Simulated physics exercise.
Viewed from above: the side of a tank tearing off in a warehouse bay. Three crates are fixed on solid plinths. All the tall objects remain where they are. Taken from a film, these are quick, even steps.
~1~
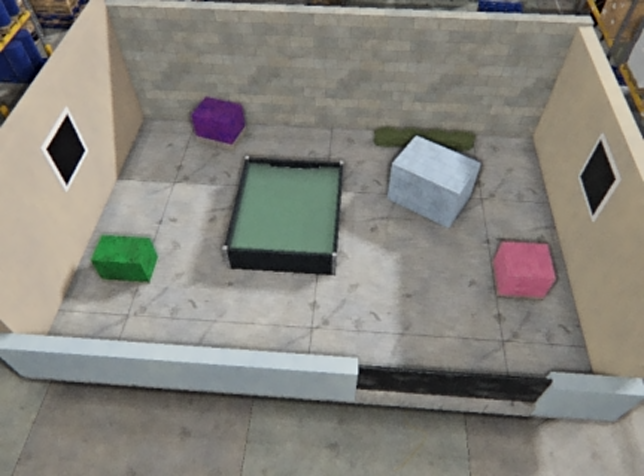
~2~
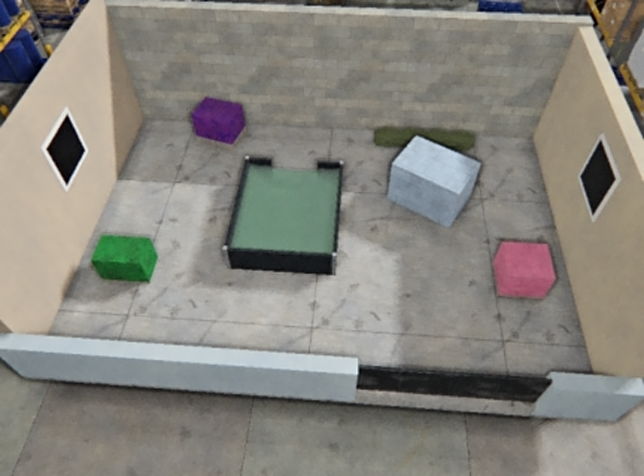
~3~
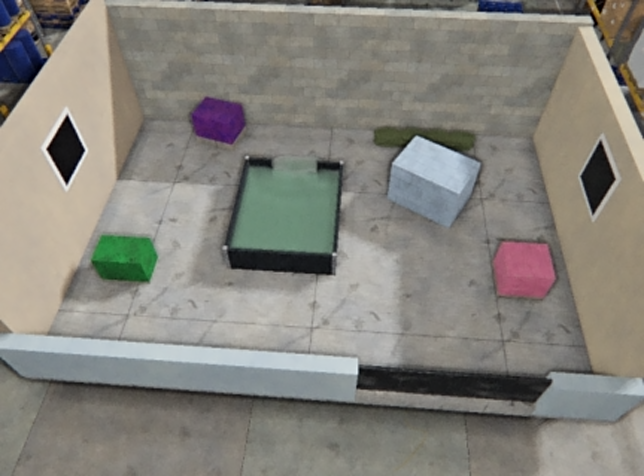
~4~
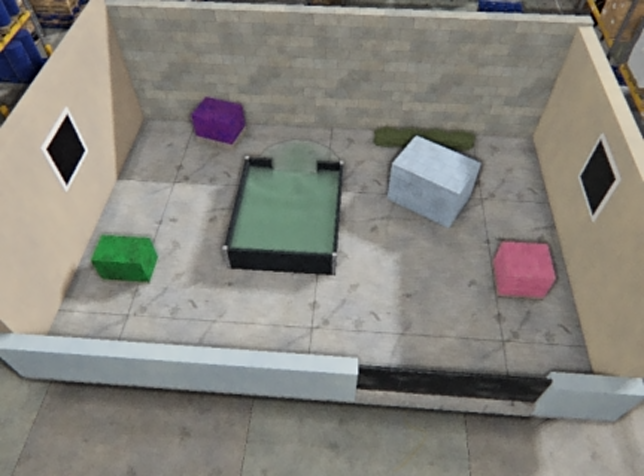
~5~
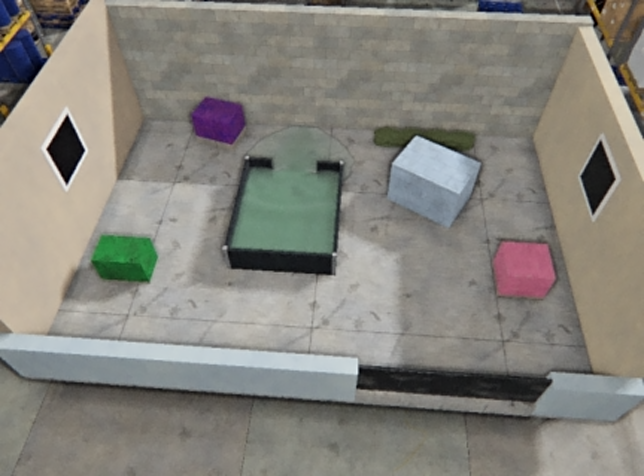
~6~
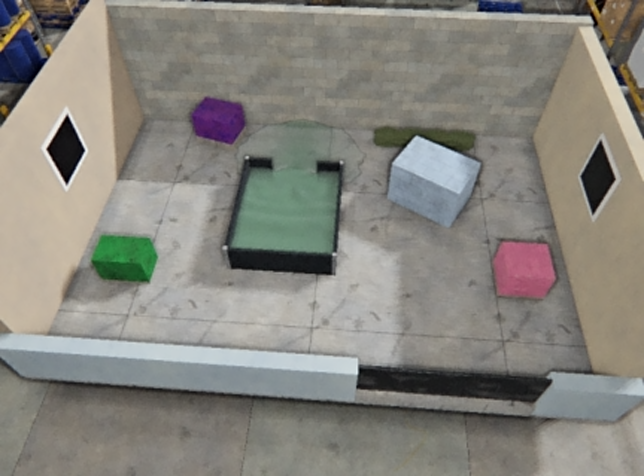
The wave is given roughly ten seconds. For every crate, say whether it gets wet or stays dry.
Purple crate: Wet; pink crate: Dry; green crate: Wet.
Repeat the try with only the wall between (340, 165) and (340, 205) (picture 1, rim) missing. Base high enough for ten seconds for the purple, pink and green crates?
As I read it, the purple one is never reached; the pink one gets reached; finally the green one is never reached.
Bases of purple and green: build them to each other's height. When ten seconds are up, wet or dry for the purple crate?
My reading: Purple crate is wetted.
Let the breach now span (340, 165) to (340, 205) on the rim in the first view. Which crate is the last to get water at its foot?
That would be the green crate, reached last.
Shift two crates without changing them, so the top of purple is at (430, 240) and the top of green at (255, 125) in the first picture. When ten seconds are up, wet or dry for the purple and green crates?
First, purple crate is not reached; second, green crate is flooded.
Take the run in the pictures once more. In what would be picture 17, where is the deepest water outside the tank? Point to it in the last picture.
Somewhere around (224, 125).
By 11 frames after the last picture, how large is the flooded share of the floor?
Near 15 in a hundred.
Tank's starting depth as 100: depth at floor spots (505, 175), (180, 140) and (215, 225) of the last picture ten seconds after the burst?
Around 12, 2 and 4 %.
A moment on, water covers 10 % of the floor; the purple crate water round its plinth, the pink crate not reached, the green crate not reached.
Next, water covers 15 % of the floor; the purple crate water round its plinth, the pink crate not reached, the green crate not reached.
Then, water covers 25 % of the floor; the purple crate water round its plinth, the pink crate not reached, the green crate not reached.
Later, water covers 60 % of the floor; the purple crate water round its plinth, the pink crate water round its plinth, the green crate water round its plinth.
In the end, water covers 90 % of the floor; the purple crate was topped, the pink crate stayed above the water, the green crate was topped.
